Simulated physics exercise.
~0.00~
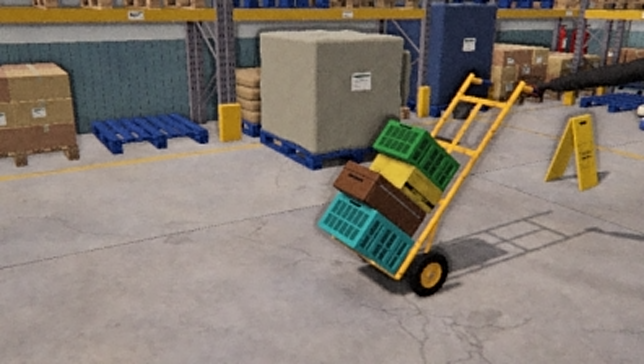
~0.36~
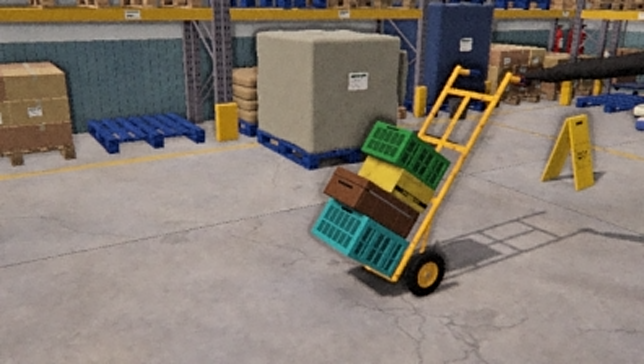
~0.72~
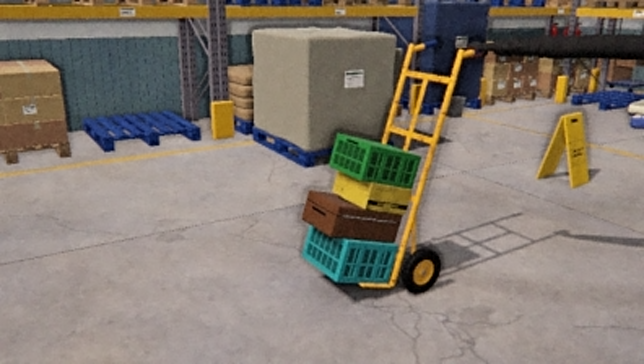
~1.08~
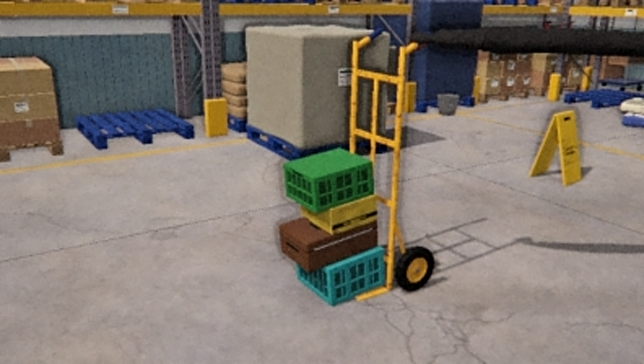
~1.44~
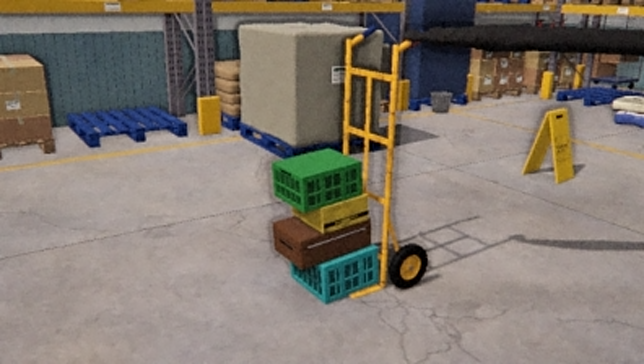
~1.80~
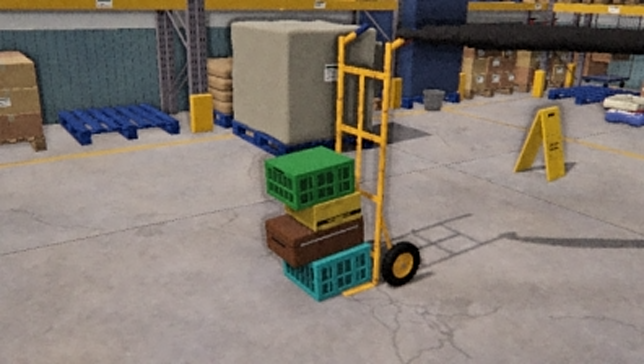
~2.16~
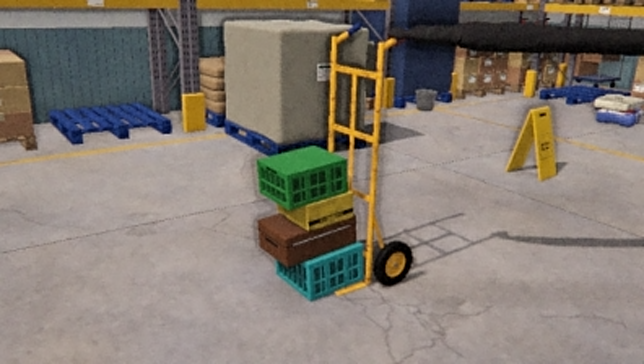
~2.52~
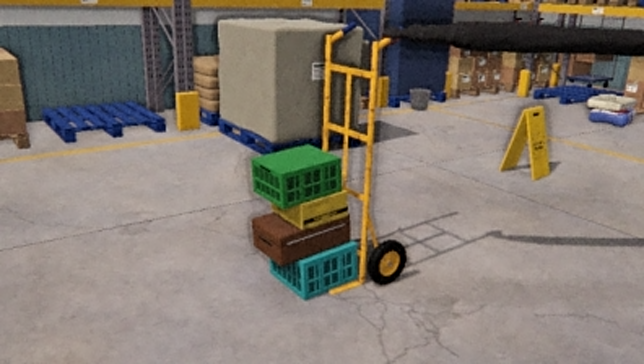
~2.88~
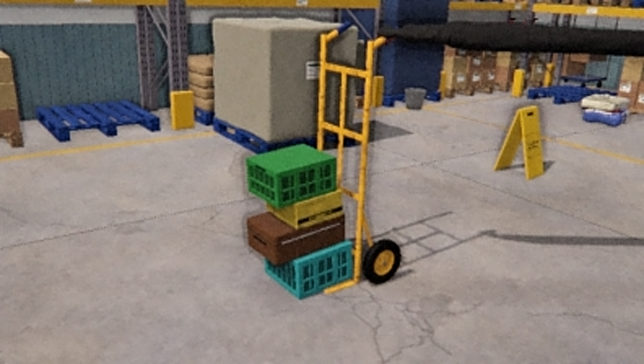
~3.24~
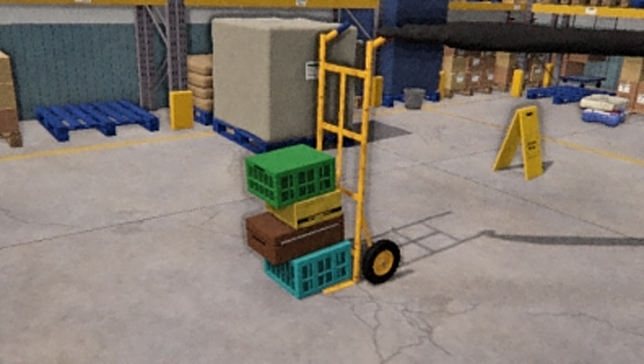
In a warehouse, a leaning yellow hand truck swings upright, and its stacked crates stay piled.
